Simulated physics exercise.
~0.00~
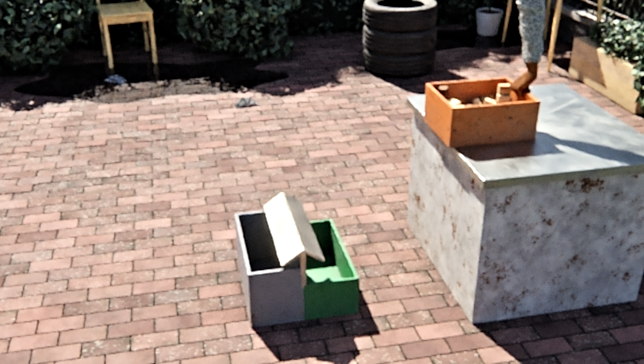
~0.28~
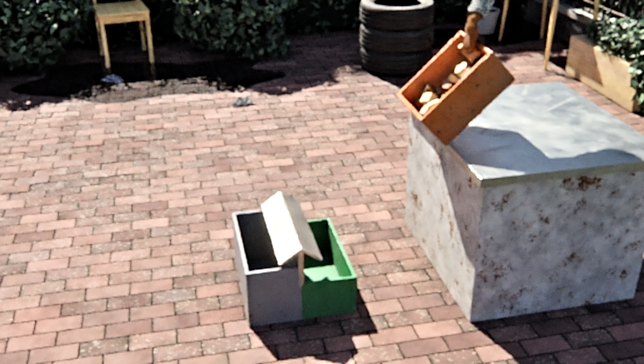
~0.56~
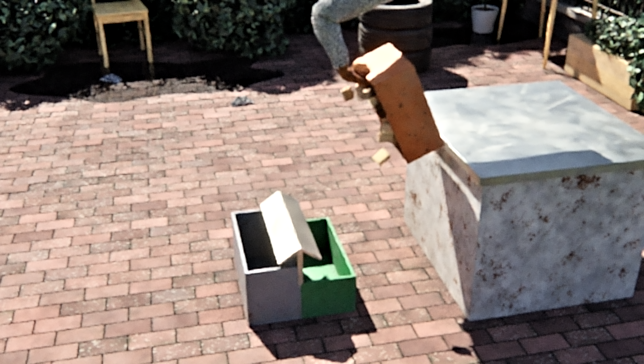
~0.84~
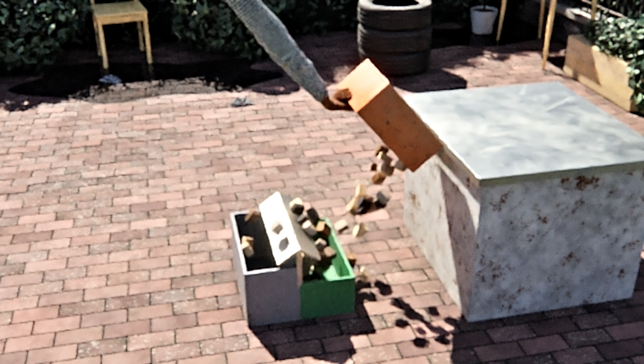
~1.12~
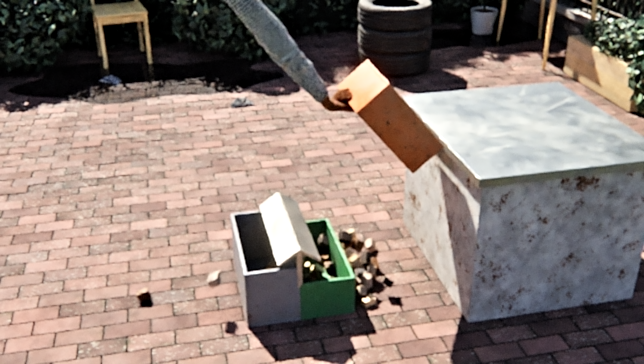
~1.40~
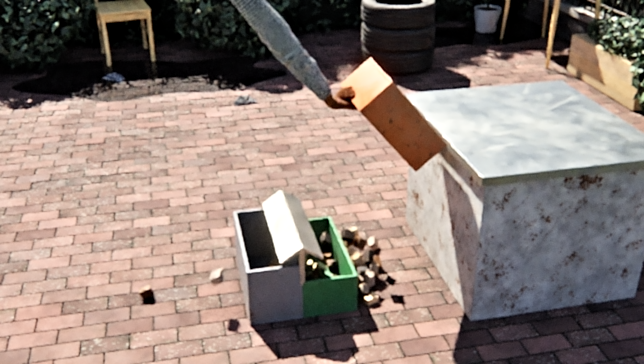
An orange tote tips wooden blocks into the green tote and onto the bricks beside it.
